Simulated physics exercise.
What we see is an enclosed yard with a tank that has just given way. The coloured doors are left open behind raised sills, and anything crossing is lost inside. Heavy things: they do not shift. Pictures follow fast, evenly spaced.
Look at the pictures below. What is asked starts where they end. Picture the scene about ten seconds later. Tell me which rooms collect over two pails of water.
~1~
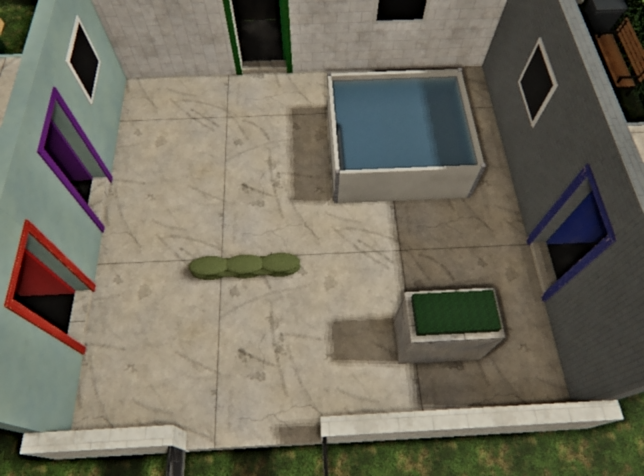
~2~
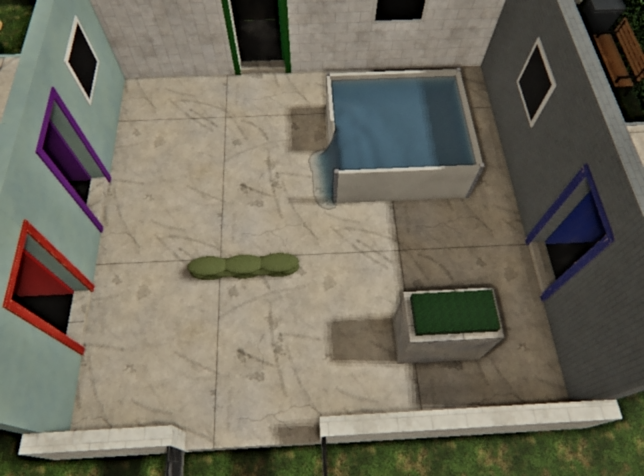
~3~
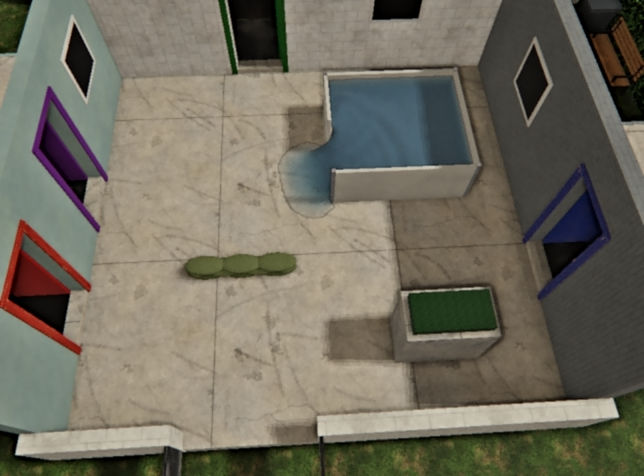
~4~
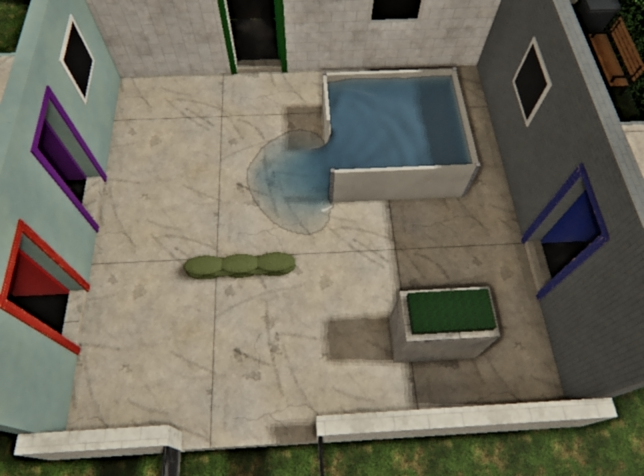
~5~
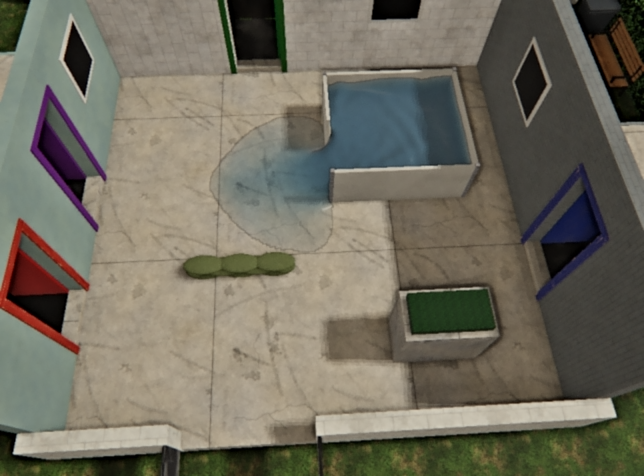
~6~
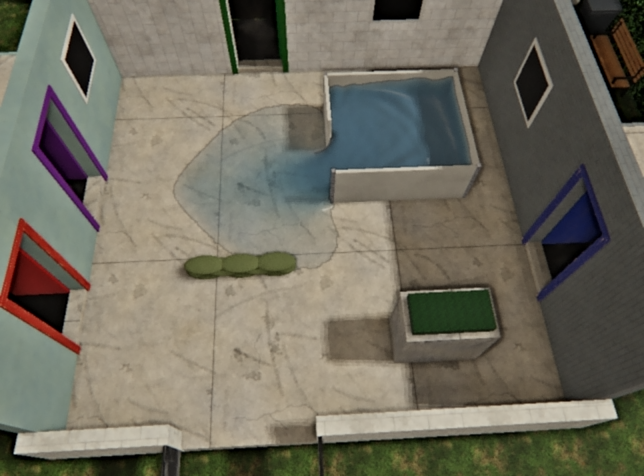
In the end the red door swallows too much water, the blue door swallows an okay amount of water, the purple door swallows too much water, the green door swallows an okay amount of water.
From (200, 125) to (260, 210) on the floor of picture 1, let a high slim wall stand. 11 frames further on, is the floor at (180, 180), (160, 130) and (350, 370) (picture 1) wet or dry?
Results in sequence: Bone-dry / bone-dry / bone-dry.
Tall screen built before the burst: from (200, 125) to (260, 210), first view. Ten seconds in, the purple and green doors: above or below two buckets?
Record - purple: Below the line; green: Above the line.
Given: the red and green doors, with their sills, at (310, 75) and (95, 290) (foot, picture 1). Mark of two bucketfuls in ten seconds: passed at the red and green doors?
Taking them in turn, the red door one falls short and the green door one tops the two-pail mark.
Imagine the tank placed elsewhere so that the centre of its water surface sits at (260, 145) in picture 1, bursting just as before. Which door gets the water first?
Answer: The door marked purple.
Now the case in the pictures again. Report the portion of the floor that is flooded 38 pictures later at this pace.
That works out at 70 %.
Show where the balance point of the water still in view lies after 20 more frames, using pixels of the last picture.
My guess is about (271, 182).
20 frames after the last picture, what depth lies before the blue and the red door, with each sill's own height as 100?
I'd put the first at close to 0 per cent and the second at close to 140 per cent.
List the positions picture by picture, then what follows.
In the first frame, still water in the water tank at (402, 121).
In the second frame, the front is at (332, 206), out from the gap at (335, 167).
In the third frame, the front is at (284, 162), out from the gap at (332, 167).
In the fourth frame, water pours out at (331, 168) and has run to (254, 169).
In the fifth frame, water pours out at (331, 167) and has run to (216, 189).
In the sixth frame, the front is at (180, 194), out from the gap at (332, 168).
A moment on, water covers 30 % of the floor; the red door not reached, the blue door not reached, the purple door under two buckets in, the green door not reached.
Next, water covers 35 % of the floor; the red door under two buckets in, the blue door not reached, the purple door over two buckets in, the green door wet at the sill, nothing in.
Then, water covers 45 % of the floor; the red door over two buckets in, the blue door not reached, the purple door far over two buckets in, the green door wet at the sill, nothing in.
Later, water covers 70 % of the floor; the red door over two buckets in, the blue door not reached, the purple door far over two buckets in, the green door wet at the sill, nothing in.
In the end, water covers 95 % of the floor; the red door over two buckets in, the blue door wet at the sill, nothing in, the purple door far over two buckets in, the green door wet at the sill, nothing in.
